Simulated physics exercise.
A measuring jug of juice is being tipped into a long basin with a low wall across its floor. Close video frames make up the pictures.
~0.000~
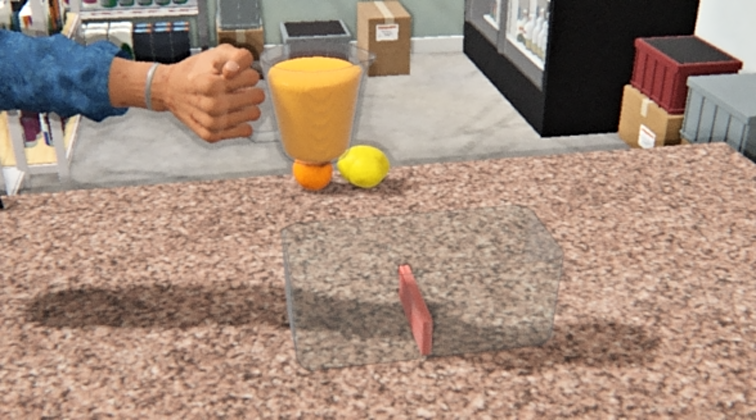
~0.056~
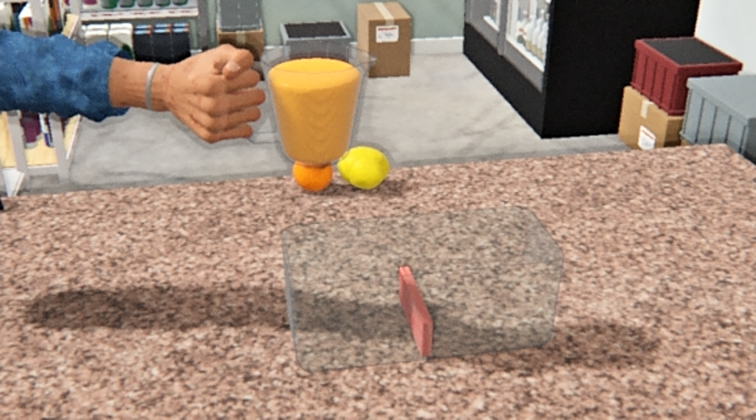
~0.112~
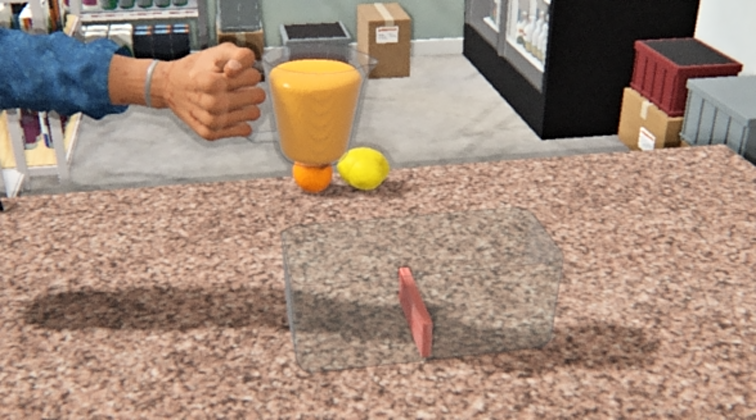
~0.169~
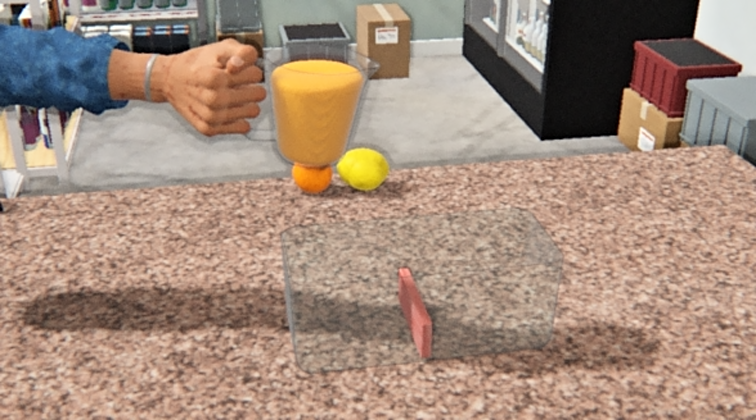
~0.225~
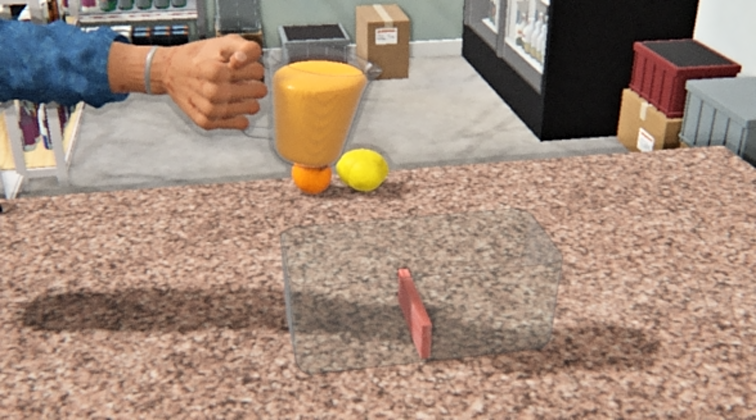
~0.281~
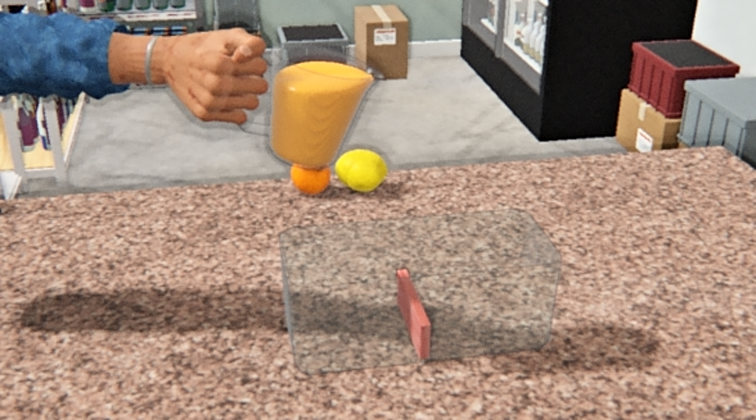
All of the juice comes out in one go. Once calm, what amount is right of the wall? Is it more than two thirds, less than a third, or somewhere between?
Once it settles, the part right of the wall is beyond two thirds, I'd say.
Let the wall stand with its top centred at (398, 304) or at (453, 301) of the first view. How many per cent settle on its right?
Around 90 per cent for the first, around 25 per cent for the second.
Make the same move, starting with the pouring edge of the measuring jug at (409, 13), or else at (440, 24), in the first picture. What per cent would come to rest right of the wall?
95 and 90 per cent.
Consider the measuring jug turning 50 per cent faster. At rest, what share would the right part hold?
Near 85 %.
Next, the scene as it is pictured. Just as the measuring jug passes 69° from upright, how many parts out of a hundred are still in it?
Near 70 in a hundred still remains.
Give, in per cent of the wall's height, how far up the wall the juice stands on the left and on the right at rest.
Near 10 on the left, 50 on the right.
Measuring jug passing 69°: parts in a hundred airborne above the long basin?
I'd put it at roughly 25 percent of it.
A moment on, the measuring jug is tipped part way and 69 per cent is still to pour, 0 is left of the wall and 7 right of it.
Next, the measuring jug is tipped right over and 14 per cent is still to pour, 2 is left of the wall and 62 right of it.
Then the measuring jug is tipped right over and 0 per cent is still to pour, 12 is left of the wall and 86 right of it.
Later the measuring jug is tipped right over and 0 per cent is still to pour, 13 is left of the wall and 86 right of it.
At rest 13 per cent lies left of the wall, 86 right of it and 2 outside.
